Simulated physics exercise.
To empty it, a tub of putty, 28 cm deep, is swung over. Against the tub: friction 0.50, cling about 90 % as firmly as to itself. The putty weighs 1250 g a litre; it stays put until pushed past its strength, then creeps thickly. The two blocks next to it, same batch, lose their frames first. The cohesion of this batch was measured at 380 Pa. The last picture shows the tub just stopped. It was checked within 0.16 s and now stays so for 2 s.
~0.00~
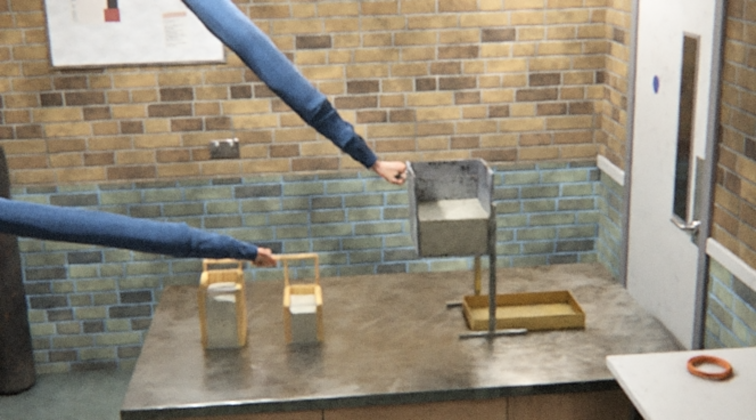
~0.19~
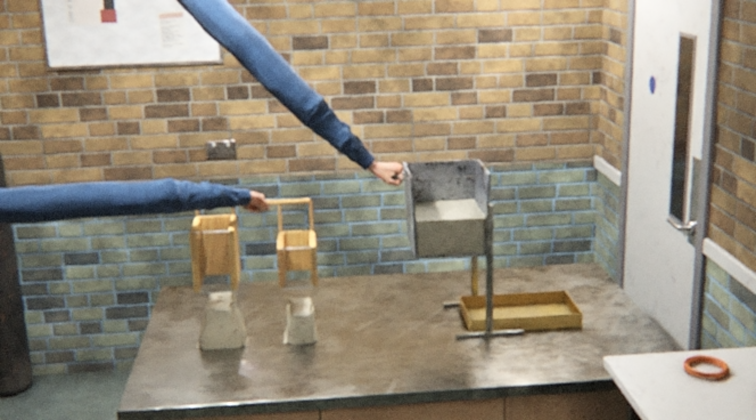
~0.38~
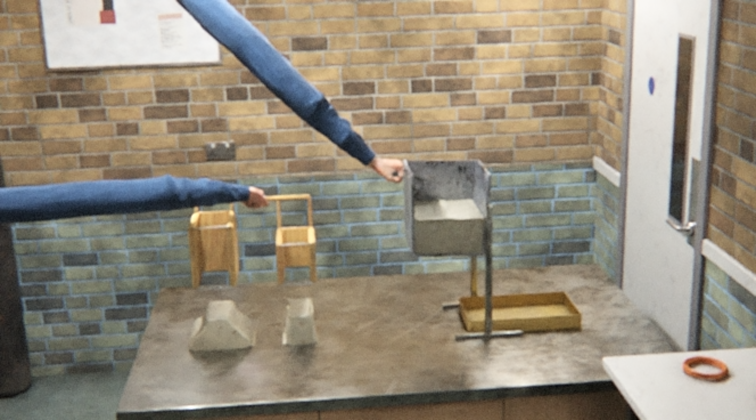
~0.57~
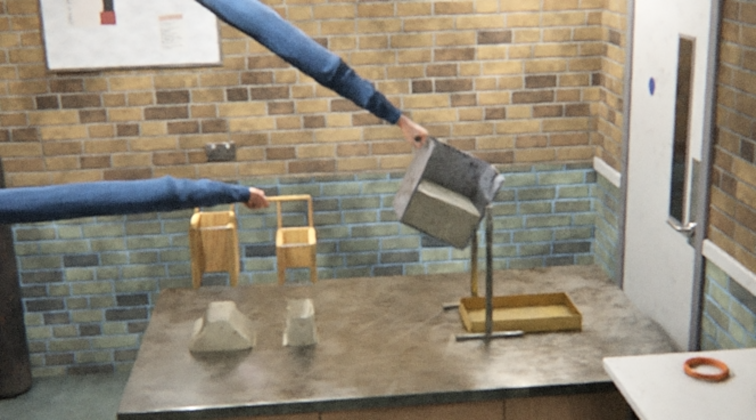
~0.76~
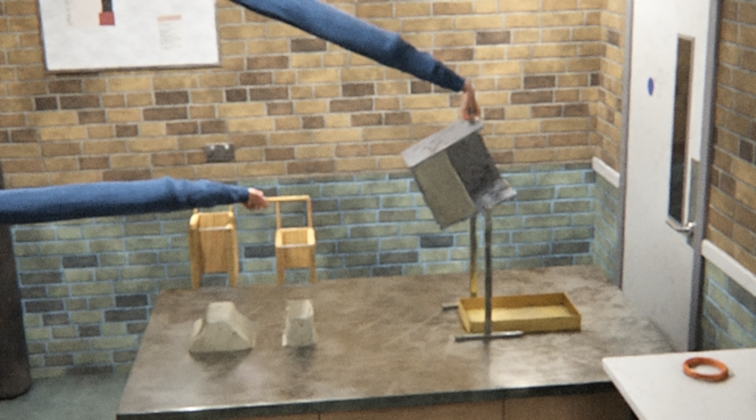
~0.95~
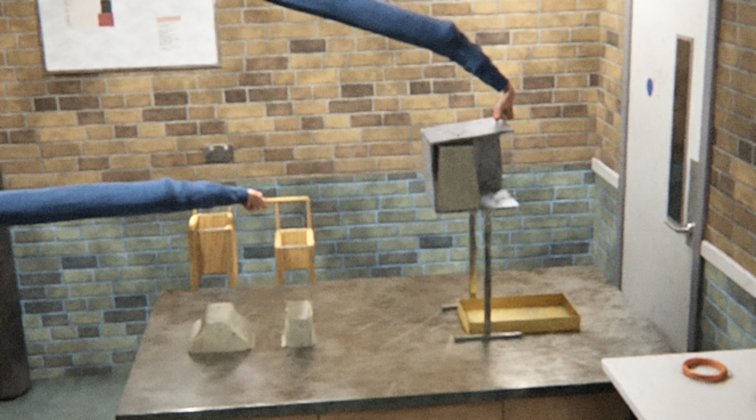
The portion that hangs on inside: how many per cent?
Close to 90 per cent.
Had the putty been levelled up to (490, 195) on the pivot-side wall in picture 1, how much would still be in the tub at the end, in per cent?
In that case some 60 per cent.
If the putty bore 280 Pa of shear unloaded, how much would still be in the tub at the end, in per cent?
In that case some 70 per cent.
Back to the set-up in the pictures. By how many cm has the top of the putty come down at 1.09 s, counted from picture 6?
Some 5 cm.
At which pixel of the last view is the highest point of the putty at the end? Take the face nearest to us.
Around (482, 177).
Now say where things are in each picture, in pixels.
In the first picture, handle-side rim at (416, 178), tilt 0 degrees; highest point of the putty at (427, 220); test blocks 18 cm, 12 cm high (left to right).
In the second picture, handle-side rim at (413, 179), tilt 0 degrees; highest point of the putty at (424, 220); test blocks 15 cm, 11 cm high (left to right).
In the third picture, handle-side rim at (414, 177), tilt 3 degrees; highest point of the putty at (423, 219); test blocks 12 cm, 11 cm high (left to right).
In the fourth picture, handle-side rim at (436, 148), tilt 28 degrees; highest point of the putty at (418, 190); test blocks 12 cm, 11 cm high (left to right).
In the fifth picture, handle-side rim at (484, 128), tilt 65 degrees; highest point of the putty at (445, 153); test blocks 12 cm, 11 cm high (left to right).
In the sixth picture, handle-side rim at (514, 132), tilt 86 degrees; highest point of the putty at (445, 147); test blocks 12 cm, 11 cm high (left to right).
By 1.09 s, the tub is at 86 degrees and holds 100 %.
By 1.26 s, the tub is at 86 degrees and holds 95 %.
By 1.43 s, the tub is at 86 degrees and holds 91 %.
By 1.60 s, the tub is at 86 degrees and holds 90 %.
By 2.95 s, at the end, the tub is at 86 degrees and holds 90 %.
